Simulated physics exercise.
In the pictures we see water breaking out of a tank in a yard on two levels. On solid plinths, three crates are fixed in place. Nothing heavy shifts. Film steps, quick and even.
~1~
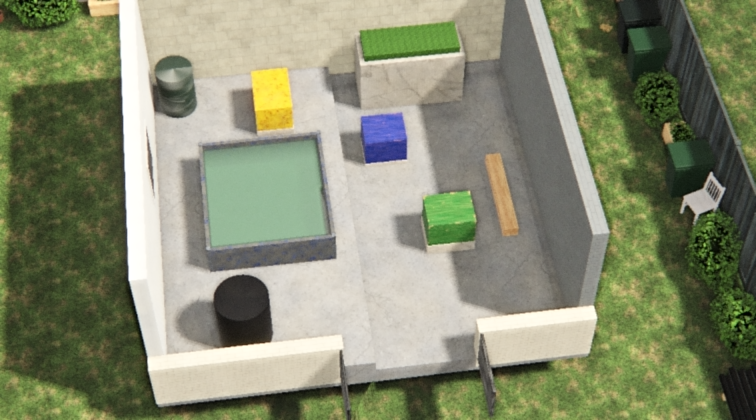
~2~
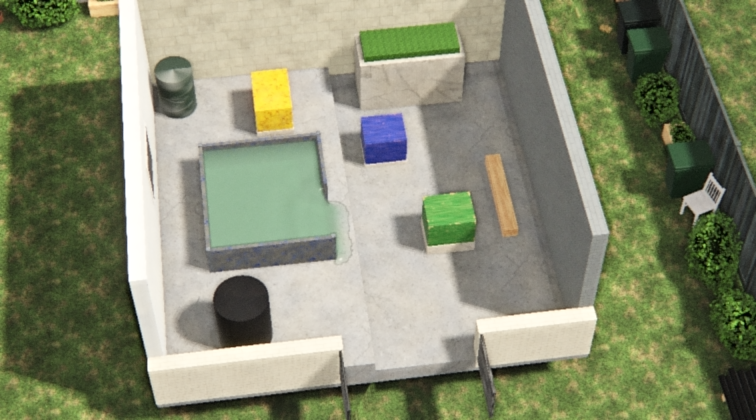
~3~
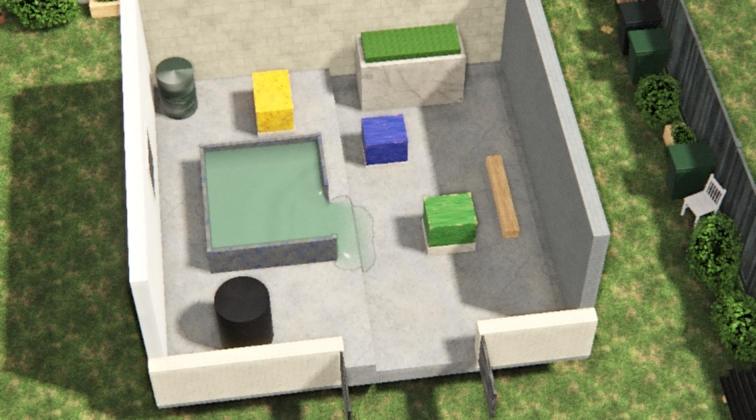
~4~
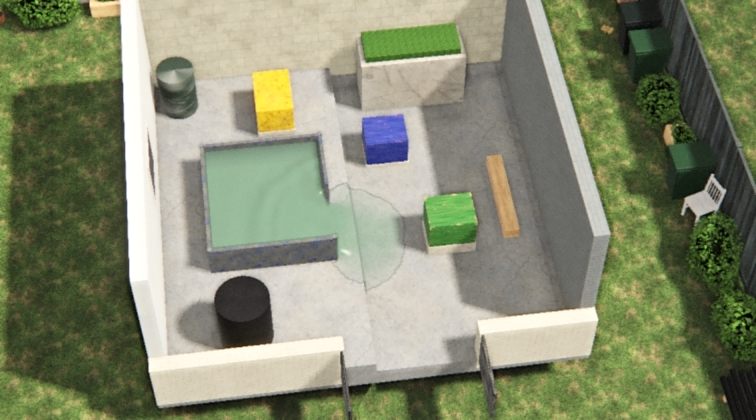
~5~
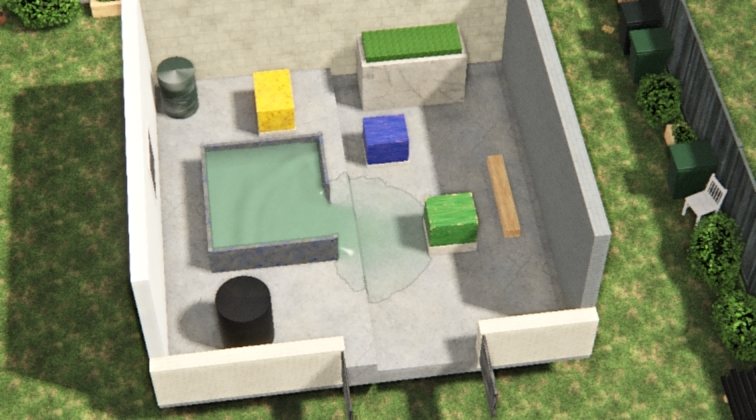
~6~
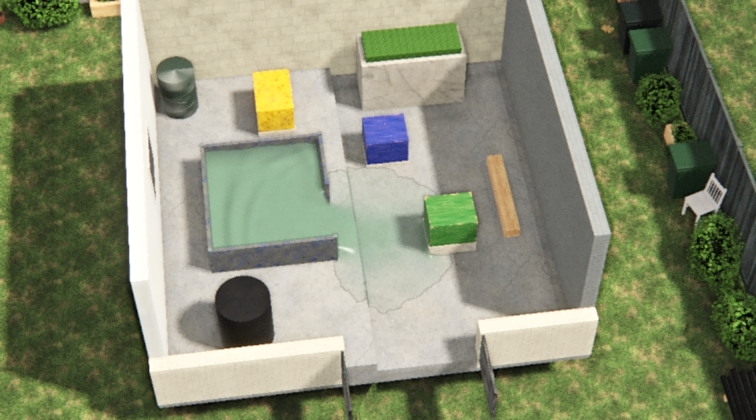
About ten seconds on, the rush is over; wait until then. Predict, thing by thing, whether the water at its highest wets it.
In the end the yellow crate ends up clear of the water; the green crate ends up with water on it; the blue crate ends up with water on it.
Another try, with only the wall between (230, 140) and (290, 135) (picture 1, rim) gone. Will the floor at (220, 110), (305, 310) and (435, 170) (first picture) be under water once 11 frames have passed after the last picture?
Point one: Reached. Point two: Not reached. Point three: Not reached.
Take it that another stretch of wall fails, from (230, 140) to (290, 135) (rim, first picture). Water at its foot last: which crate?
That would be the green-painted one.
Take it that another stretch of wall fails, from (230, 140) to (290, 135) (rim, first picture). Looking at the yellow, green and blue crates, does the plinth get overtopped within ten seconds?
Result: Yellow crate is swamped; green crate is not reached; blue crate is swamped.
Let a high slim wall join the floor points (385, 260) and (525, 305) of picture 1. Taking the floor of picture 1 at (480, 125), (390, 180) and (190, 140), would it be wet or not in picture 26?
Outcome by spot, in order - watered, watered, unwatered.
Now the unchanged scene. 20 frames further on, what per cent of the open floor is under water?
I reckon 45 per cent or so.
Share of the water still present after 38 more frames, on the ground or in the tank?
About 90 per cent.
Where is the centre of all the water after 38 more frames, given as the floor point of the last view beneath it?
(404, 201).
A moment on, water covers 20 % of the floor; the yellow crate not reached, the green crate water round its plinth, the blue crate water round its plinth.
Next, water covers 35 % of the floor; the yellow crate not reached, the green crate water round its plinth, the blue crate water round its plinth.
Then, water covers 45 % of the floor; the yellow crate not reached, the green crate water round its plinth, the blue crate water round its plinth.
Later, water covers 50 % of the floor; the yellow crate not reached, the green crate water round its plinth, the blue crate water round its plinth.
In the end, water covers 55 % of the floor; the yellow crate stayed above the water, the green crate was topped, the blue crate was topped.
